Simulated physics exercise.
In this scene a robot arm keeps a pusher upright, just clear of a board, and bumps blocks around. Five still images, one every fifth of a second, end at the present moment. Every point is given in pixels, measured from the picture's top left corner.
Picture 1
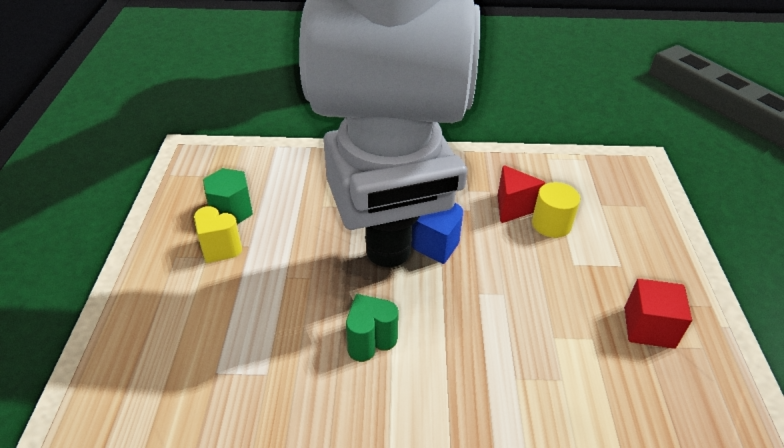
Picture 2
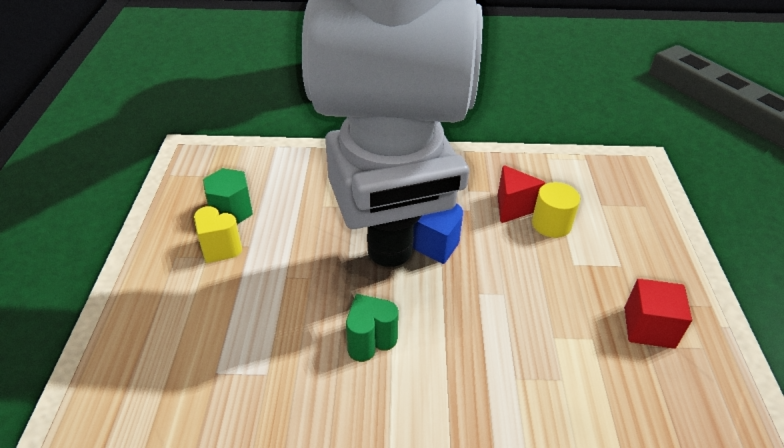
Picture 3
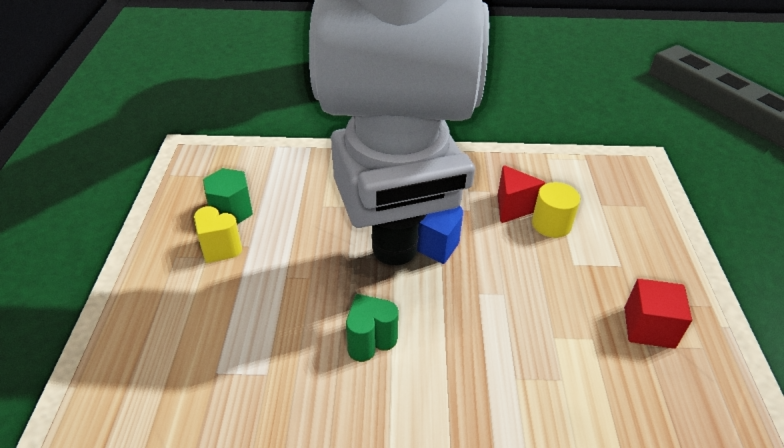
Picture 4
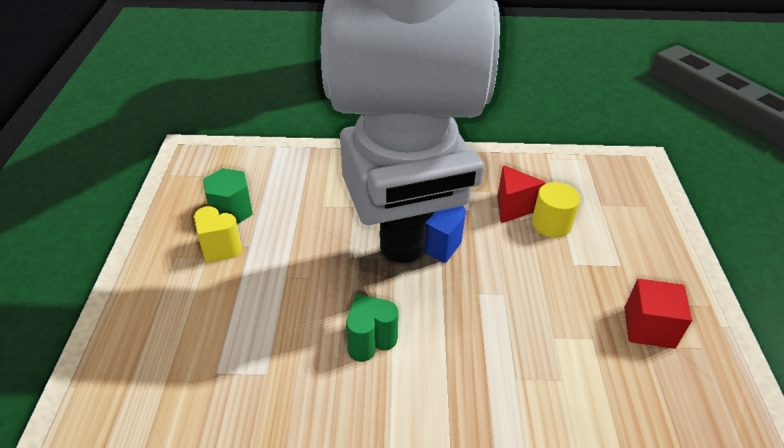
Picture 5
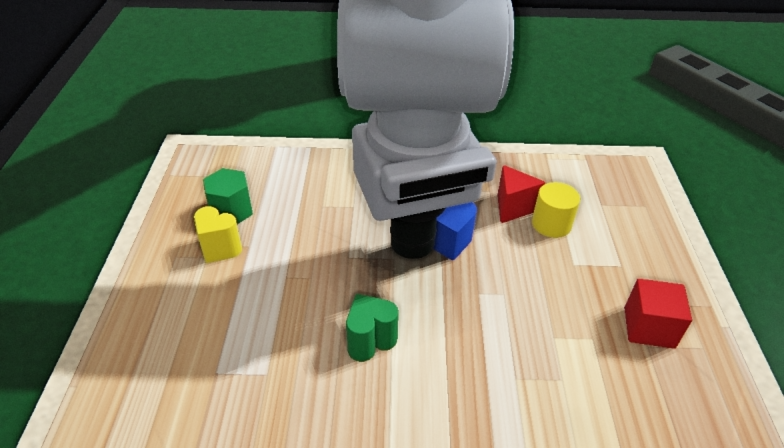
A gray robot arm moves slightly right over a wooden board, nudging a blue block.
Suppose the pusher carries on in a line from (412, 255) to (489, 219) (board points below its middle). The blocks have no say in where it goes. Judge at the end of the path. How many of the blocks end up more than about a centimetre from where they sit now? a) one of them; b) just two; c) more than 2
c.
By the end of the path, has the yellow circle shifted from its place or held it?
The block in question is displaced by the end.
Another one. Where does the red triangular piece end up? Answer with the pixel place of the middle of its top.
Its top face will be centred at roughly (540, 173).
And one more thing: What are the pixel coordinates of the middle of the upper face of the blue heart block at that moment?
(534, 197)
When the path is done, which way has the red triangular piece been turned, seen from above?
My answer: Anticlockwise.
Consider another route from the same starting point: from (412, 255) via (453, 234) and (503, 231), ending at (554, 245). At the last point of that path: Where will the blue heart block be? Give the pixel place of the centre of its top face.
The top centre is at (601, 211).
The first path, step by step. Halfway along, pusher (455, 225); blue heart block (497, 202), turned 35° clockwise.
At the end, pusher (491, 208); blue heart block (534, 197), turned 65° clockwise; red triangular piece (540, 173), turned 55° anticlockwise; yellow circle (575, 194).
